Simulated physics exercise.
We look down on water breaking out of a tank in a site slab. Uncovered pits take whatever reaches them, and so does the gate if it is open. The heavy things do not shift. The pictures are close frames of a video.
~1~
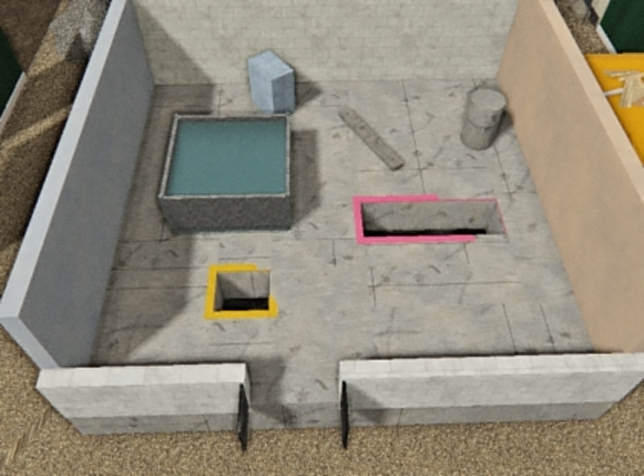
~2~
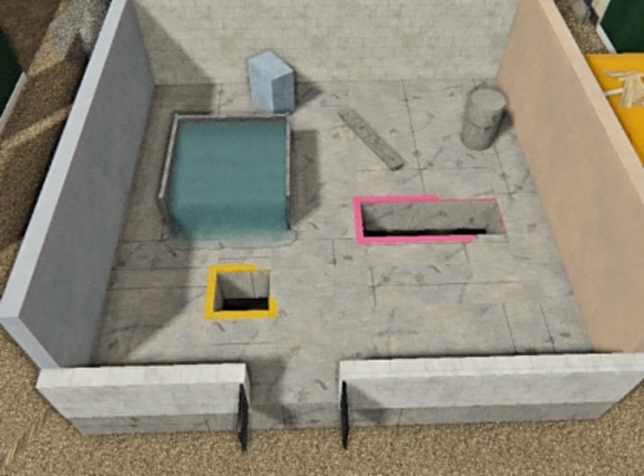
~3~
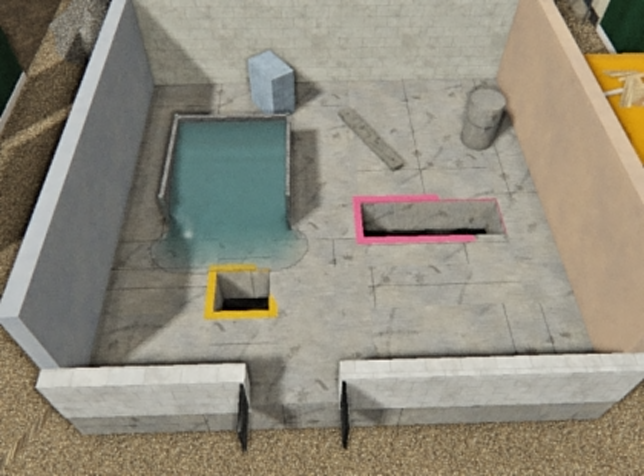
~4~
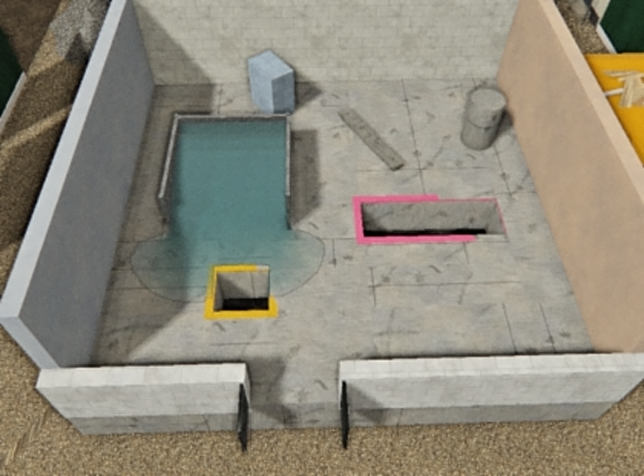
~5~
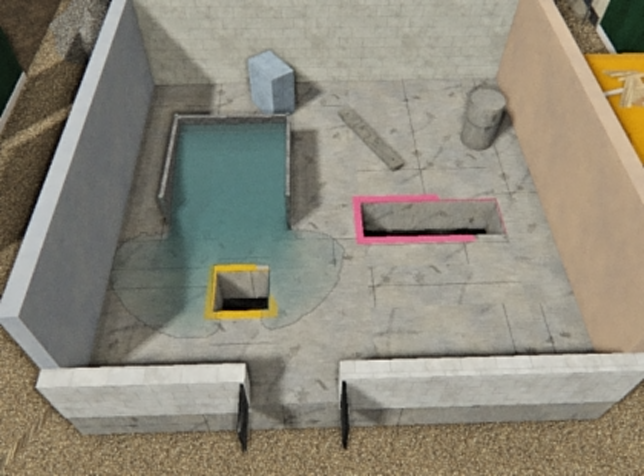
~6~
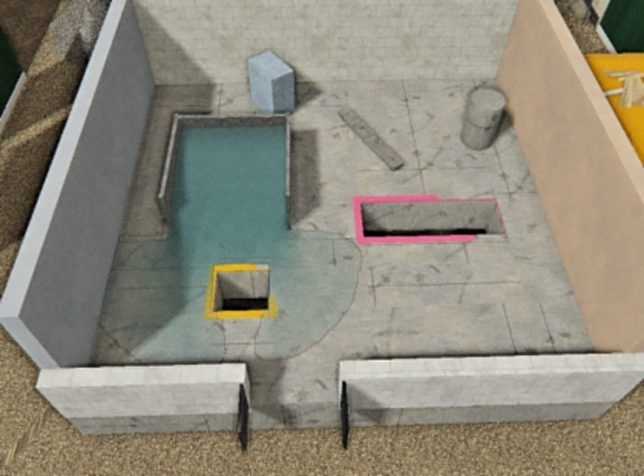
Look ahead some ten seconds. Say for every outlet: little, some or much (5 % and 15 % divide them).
One by one: The gate takes from 5 to 15 %; the pink pit takes from 5 to 15 %; the yellow pit takes over 15 %.
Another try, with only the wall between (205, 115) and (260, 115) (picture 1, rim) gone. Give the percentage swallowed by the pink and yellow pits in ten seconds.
In per cent: Pink 12, yellow 4.
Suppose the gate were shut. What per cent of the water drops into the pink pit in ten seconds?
Parts in a hundred: Pink 10.
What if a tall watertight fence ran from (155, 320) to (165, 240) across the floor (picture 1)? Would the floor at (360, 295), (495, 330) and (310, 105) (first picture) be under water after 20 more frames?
In that order: Wet, flooded, free of water.
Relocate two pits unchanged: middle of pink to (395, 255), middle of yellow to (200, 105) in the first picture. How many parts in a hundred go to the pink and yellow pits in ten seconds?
Roughly, in per cent: Pink 12, yellow 8.
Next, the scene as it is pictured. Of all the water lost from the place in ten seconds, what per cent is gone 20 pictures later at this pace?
About 65 per cent.
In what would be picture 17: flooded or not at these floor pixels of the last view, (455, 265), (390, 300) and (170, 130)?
One after the other: Not flooded, awash, clear.
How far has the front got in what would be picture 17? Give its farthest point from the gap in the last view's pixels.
I would point to (515, 379).
A moment on, water covers 25 % of the floor; the gate 1 %, the pink pit 0 %, the yellow pit 18 %.
Next, water covers 30 % of the floor; the gate 3 %, the pink pit 0 %, the yellow pit 29 %.
Then, water covers 35 % of the floor; the gate 6 %, the pink pit 0 %, the yellow pit 37 %.
Later, water covers 55 % of the floor; the gate 8 %, the pink pit 1 %, the yellow pit 45 %.
In the end, water covers 65 % of the floor; the gate 9 %, the pink pit 7 %, the yellow pit 49 %.
